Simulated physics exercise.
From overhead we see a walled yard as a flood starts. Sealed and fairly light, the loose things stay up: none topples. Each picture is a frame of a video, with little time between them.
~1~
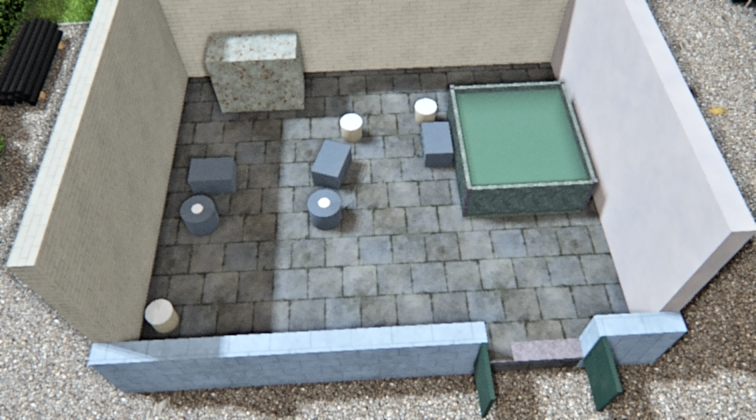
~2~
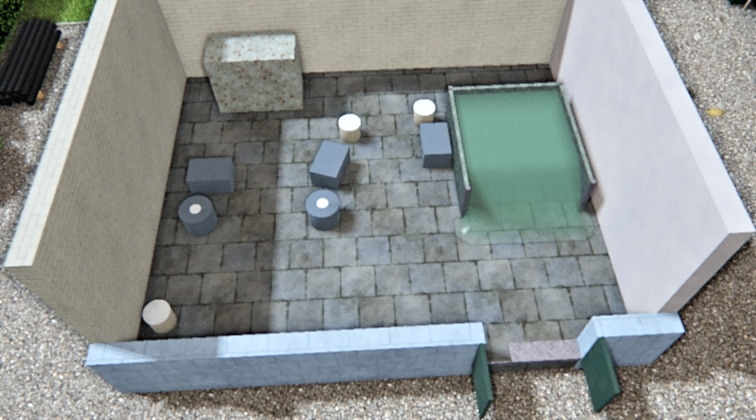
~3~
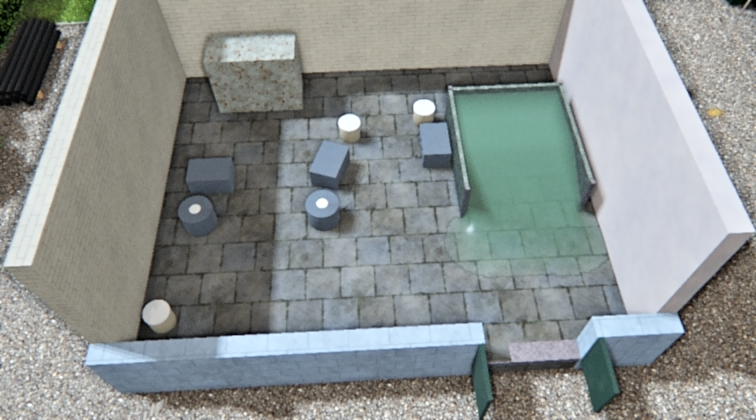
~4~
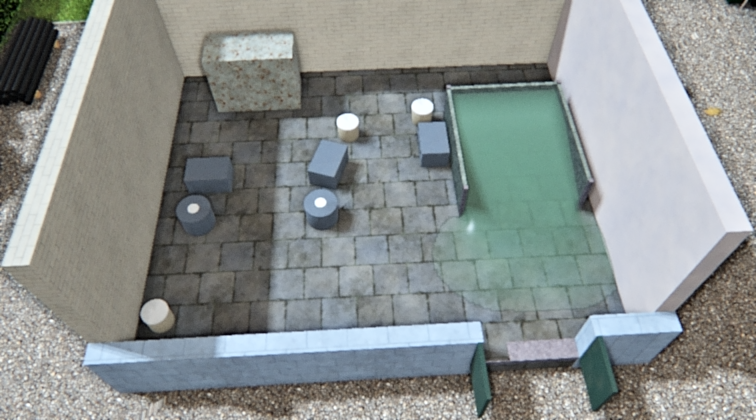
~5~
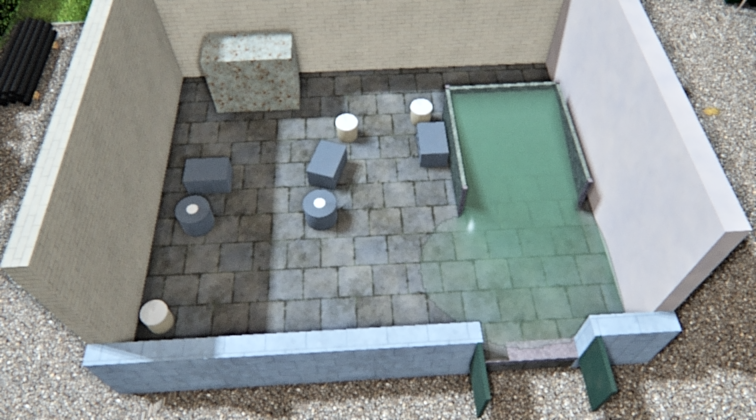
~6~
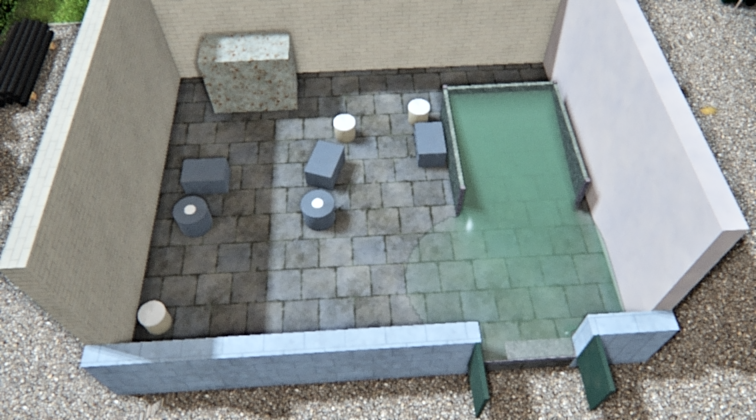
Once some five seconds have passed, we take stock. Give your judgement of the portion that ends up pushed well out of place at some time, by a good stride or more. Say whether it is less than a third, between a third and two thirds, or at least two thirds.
It stays below a third.
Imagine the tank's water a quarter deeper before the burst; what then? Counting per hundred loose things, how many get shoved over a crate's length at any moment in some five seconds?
I'd say close to 10 per cent of the things.
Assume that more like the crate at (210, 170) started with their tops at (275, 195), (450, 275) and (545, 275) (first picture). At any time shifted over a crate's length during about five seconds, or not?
Copy one: Barely shifts; copy two: Slides well clear; copy three: Slides well clear.
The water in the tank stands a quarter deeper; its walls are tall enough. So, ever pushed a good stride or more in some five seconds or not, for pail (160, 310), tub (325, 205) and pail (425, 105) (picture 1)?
In the order you named them: Went past the threshold, stayed within the threshold, stayed within the threshold.
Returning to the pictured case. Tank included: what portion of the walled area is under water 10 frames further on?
My estimate is about 35 per cent.
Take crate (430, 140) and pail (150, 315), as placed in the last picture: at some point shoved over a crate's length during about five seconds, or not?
The first: Doesn't reach it. The second: Reaches it.
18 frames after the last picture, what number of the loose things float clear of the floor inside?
Result - 1.
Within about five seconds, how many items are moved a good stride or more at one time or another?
By my reckoning the answer is 1.
A moment on, 0 of 8 are well off their spots; 0 afloat.
Next, 0 of 8 are well off their spots; 0 afloat.
Later, 0 of 8 are well off their spots; 1 afloat.
In the end, 1 of 8 are well off their spots, and 1 have been at some point; 1 afloat.
